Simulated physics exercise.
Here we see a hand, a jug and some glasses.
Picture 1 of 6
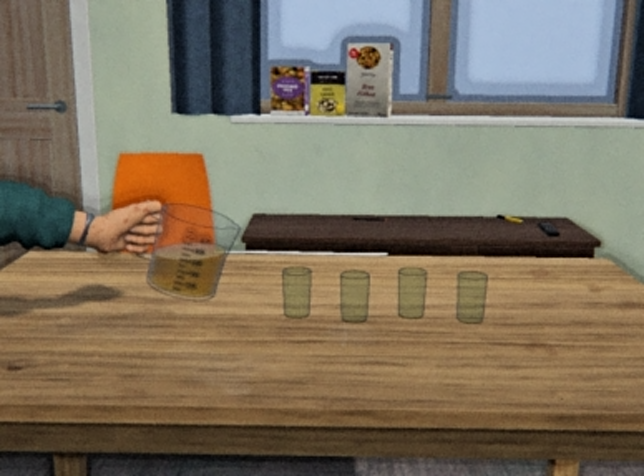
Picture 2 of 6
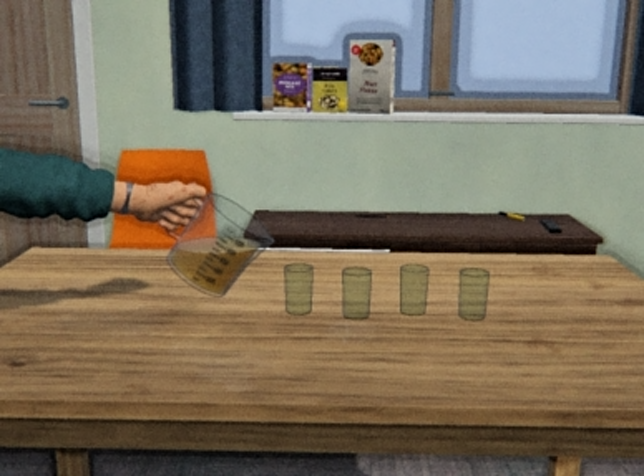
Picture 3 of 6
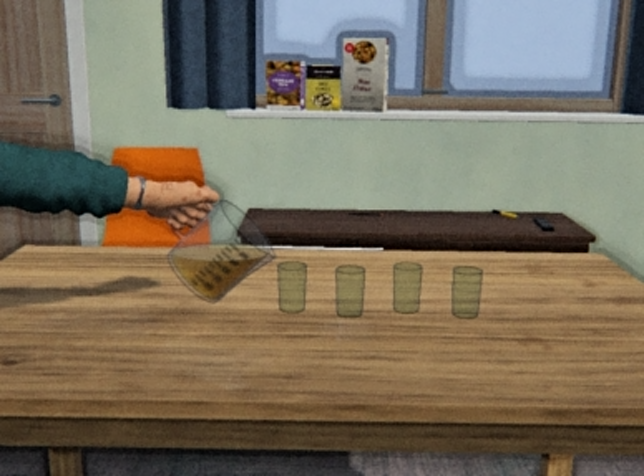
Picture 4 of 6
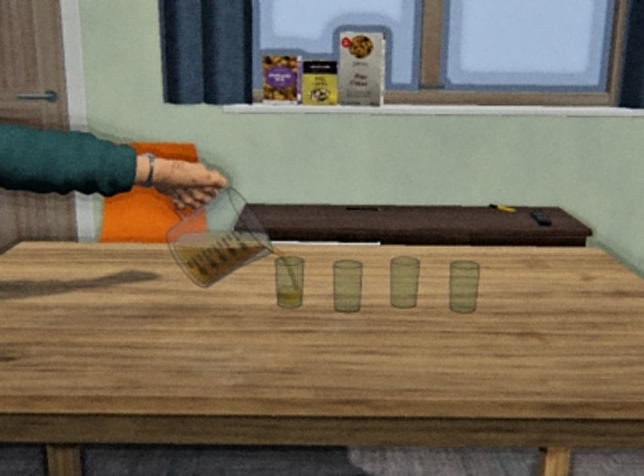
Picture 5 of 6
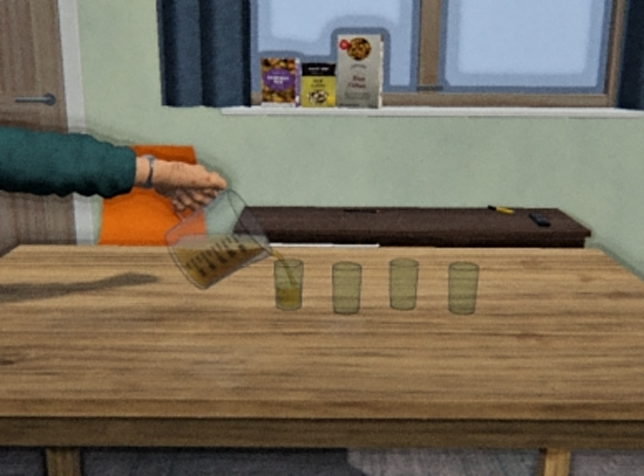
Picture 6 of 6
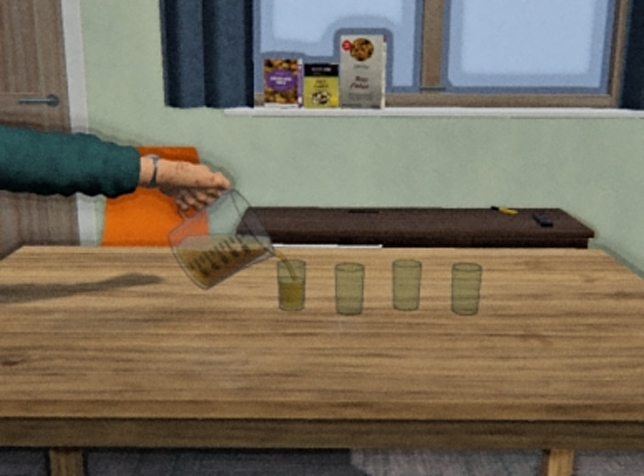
A hand lifts and tilts a jug, pouring brown liquid into the leftmost of four glasses.
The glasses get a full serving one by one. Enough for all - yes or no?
Yes.
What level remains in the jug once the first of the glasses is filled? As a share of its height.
I'd say near 40 in a hundred.
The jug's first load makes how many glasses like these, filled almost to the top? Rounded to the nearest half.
I'd say near 7.0 of those.
Soon after, the first is about three quarters full.
Later, the first is done and the jug has nearly all of its load.
In the end, all four are full and about a third of the apple juice is over.
